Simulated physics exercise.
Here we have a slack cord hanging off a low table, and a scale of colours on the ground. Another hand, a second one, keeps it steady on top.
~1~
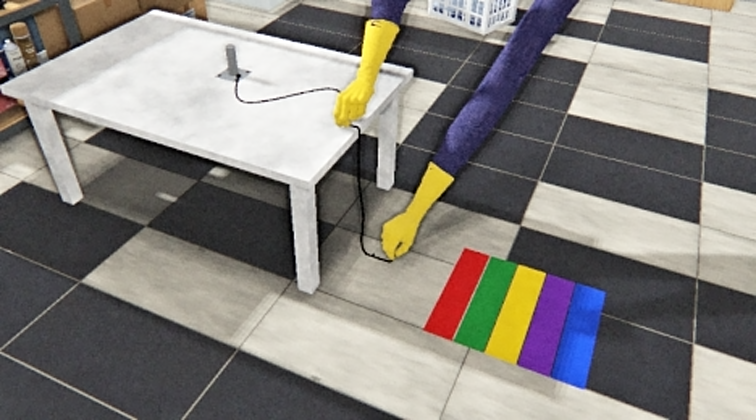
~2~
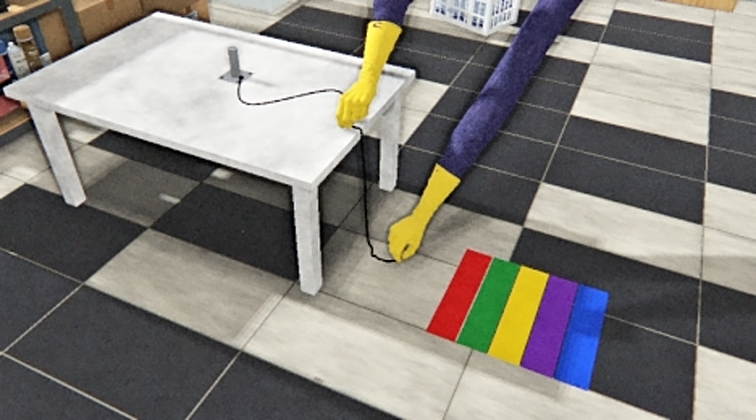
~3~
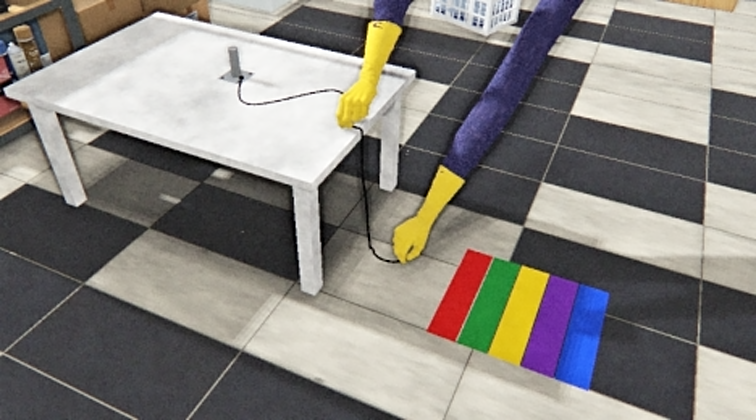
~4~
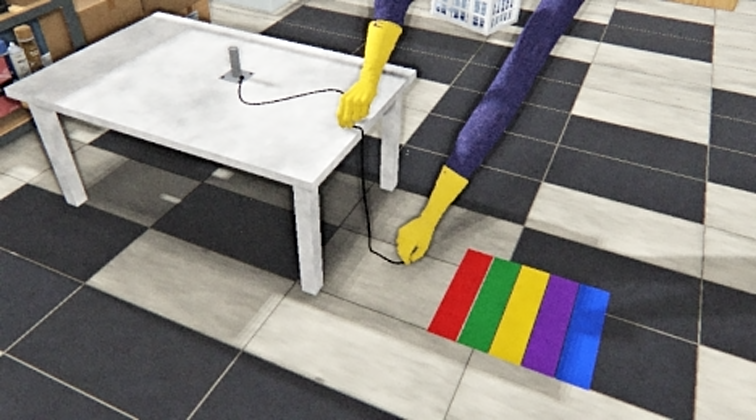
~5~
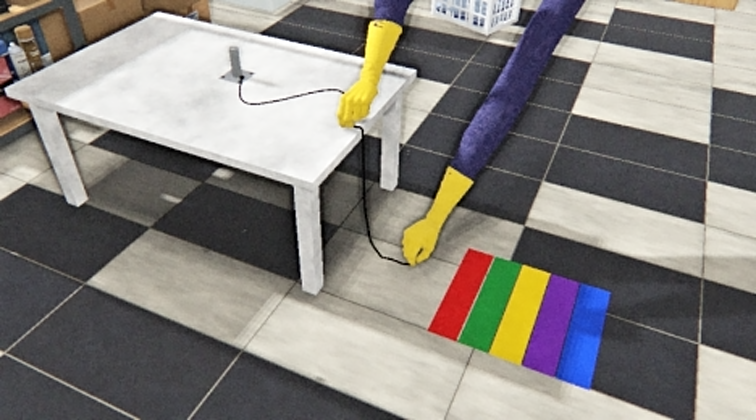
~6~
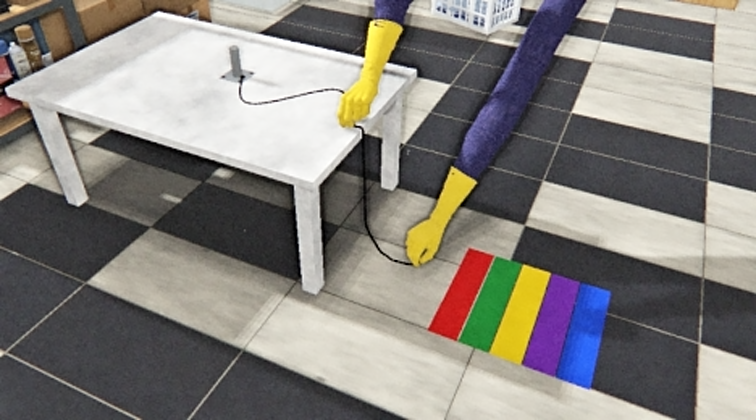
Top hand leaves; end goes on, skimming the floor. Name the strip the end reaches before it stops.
Blue.
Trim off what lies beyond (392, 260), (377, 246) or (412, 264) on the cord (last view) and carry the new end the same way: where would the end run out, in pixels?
The three tries give approximately (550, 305), (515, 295) and (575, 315).
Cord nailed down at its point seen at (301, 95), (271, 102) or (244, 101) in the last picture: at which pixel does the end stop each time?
First (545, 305), next (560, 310), last (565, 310).
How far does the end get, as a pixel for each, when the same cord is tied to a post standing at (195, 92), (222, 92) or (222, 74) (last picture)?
One per try, in order: (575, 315), (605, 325), (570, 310).
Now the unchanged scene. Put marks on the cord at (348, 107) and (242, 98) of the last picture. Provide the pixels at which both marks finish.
They finish at (394, 146) and (278, 89) respectively.
Soon after, end near (538, 302); over yellow.
After that, end near (573, 314); over blue.
At the stop, end near (595, 321); over blue. It gets as far as the blue strip.
